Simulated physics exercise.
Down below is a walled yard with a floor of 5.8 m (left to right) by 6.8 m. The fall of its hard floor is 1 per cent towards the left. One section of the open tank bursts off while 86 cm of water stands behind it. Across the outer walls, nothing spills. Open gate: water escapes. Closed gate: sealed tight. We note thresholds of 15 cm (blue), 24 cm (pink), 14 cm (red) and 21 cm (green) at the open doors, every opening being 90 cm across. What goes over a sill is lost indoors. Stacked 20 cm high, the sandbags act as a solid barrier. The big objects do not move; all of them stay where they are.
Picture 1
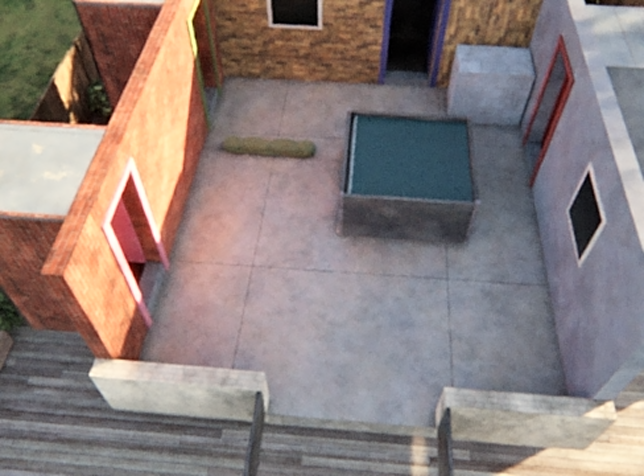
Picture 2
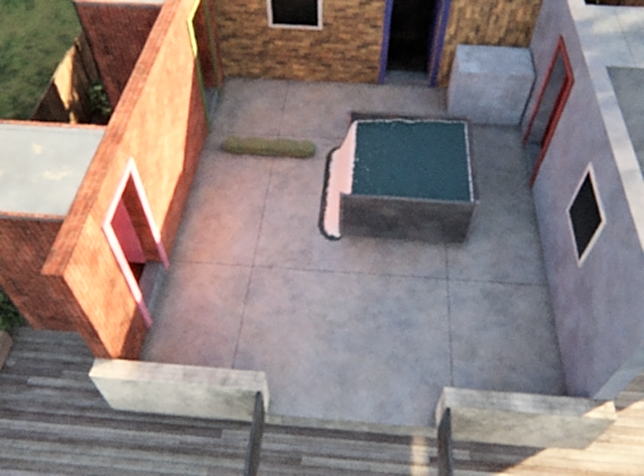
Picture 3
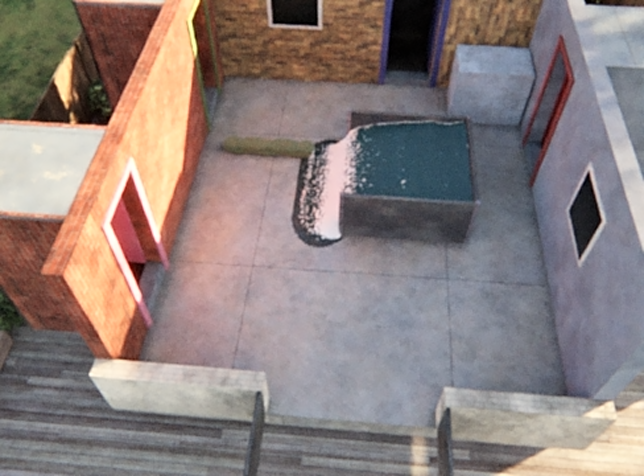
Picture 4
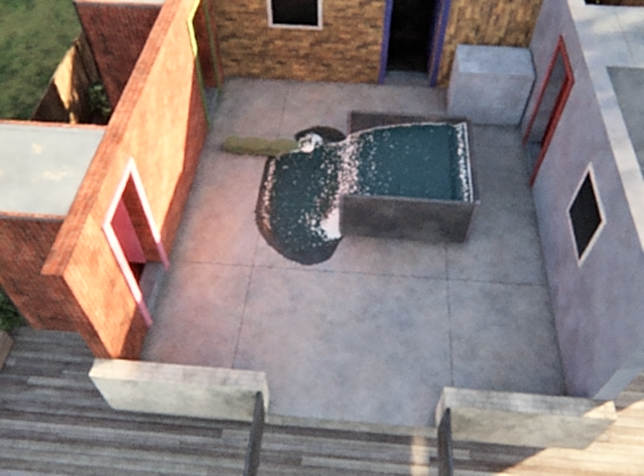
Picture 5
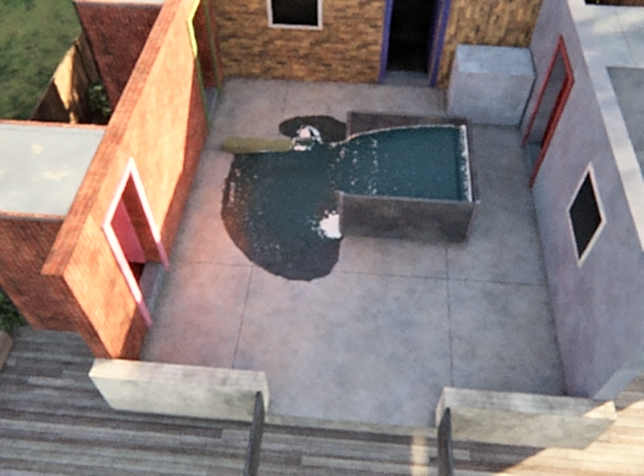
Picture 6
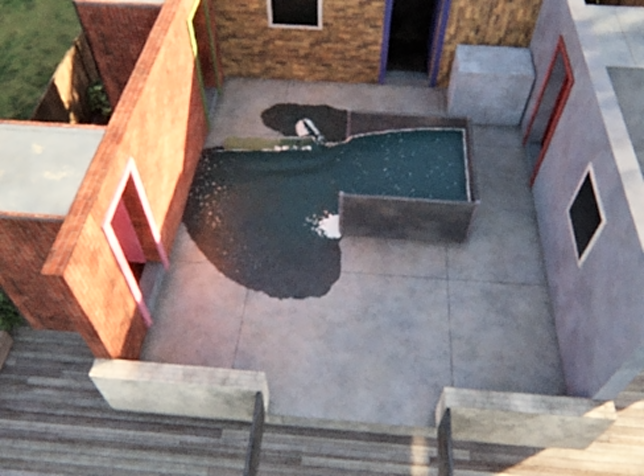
A walled yard with a pale concrete floor is seen from high above by a still camera. An orange-red brick wall with a pink-framed opening stands at left, a grey wall with a red-framed doorway at right, and a dark-sided tank of teal water right of a low greenish-brown barrier. Water bursts from the tank's left side, foams around the barrier's near end, and spreads leftward in a dark pool reaching the brick wall.
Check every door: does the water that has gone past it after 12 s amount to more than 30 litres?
The blue door undershoots the limit. The pink door undershoots the limit. The red door undershoots the limit. The green door undershoots the limit.
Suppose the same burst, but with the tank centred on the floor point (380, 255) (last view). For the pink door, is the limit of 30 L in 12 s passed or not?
Then, at pink, it's too much.
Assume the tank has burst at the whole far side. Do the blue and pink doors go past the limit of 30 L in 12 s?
Blue beyond, pink short.
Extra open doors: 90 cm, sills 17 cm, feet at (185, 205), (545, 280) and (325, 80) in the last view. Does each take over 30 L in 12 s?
Door 1: Higher; door 2: Lower; door 3: Lower.
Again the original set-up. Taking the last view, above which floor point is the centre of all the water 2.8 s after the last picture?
It lies at roughly (274, 211) in pixels.
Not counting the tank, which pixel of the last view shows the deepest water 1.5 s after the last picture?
Spot: Approx. (132, 385).
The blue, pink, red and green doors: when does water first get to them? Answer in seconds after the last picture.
So, blue at 2.2 s, then pink at 0.4 s, red at 4.0 s, and green at 0.5 s.
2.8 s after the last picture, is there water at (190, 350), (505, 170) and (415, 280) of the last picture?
Listed in turn: Swamped / spared so far / spared so far.
Then, 0.7 s after the last picture water covers 40 % of the floor and is deepest (57 cm) near (198, 167); blue door not reached, pink door 19 cm at the sill, 0 L in, red door not reached, green door 6 cm at the sill, 0 L in.
Then, 1.5 s after the last picture water covers 40 % of the floor and is deepest (53 cm) near (132, 385); blue door not reached, pink door 24 cm at the sill, 0 L in, red door not reached, green door 13 cm at the sill, 0 L in.
Then, 2.8 s after the last picture water covers 60 % of the floor and is deepest (35 cm) near (139, 361); blue door 5 cm at the sill, 0 L in, pink door 15 cm at the sill, 1 L in, red door not reached, green door 14 cm at the sill, 3 L in.
Then, 6.3 s after the last picture water covers 95 % of the floor and is deepest (16 cm) near (484, 91); blue door 10 cm at the sill, 0 L in, pink door 13 cm at the sill, 1 L in, red door 8 cm at the sill, 0 L in, green door 9 cm at the sill, 4 L in.
Then, 11.3 s after the last picture water covers 95 % of the floor and is deepest (16 cm) near (223, 85); blue door 8 cm at the sill, 0 L in, pink door 7 cm at the sill, 1 L in, red door 8 cm at the sill, 0 L in, green door 11 cm at the sill, 4 L in.
